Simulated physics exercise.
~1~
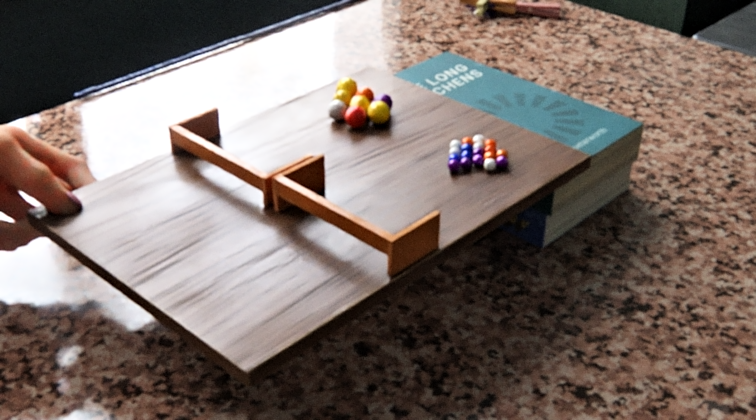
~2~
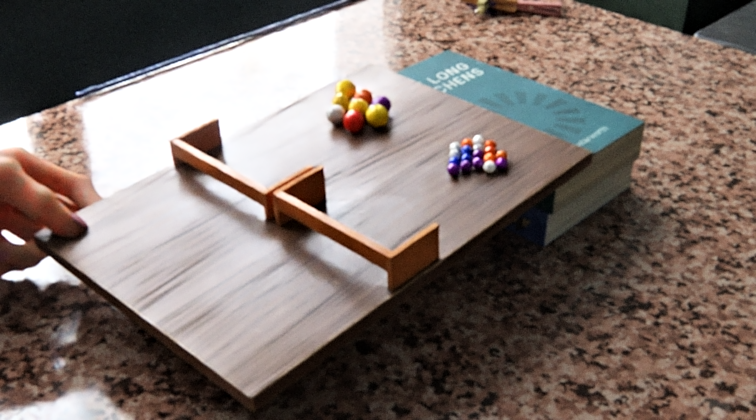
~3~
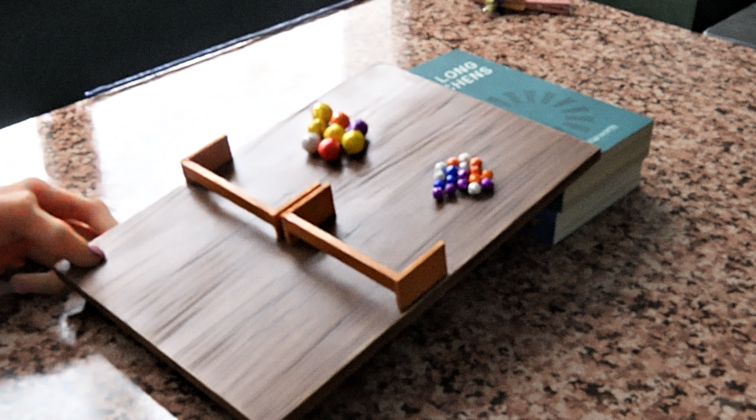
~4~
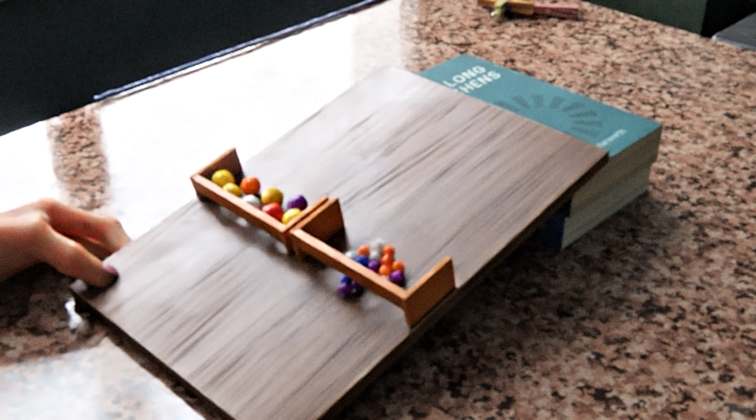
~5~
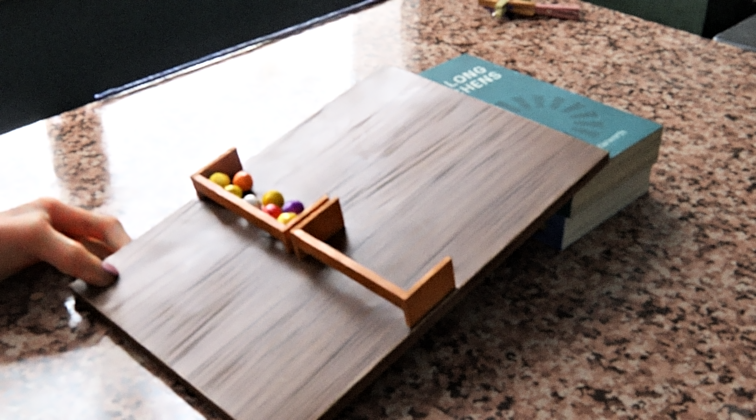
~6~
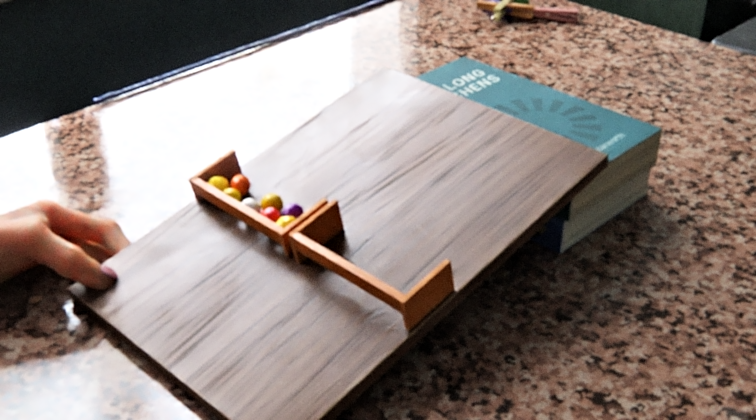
Small beads roll down a tilting board and under one bar while larger balls stay caught.
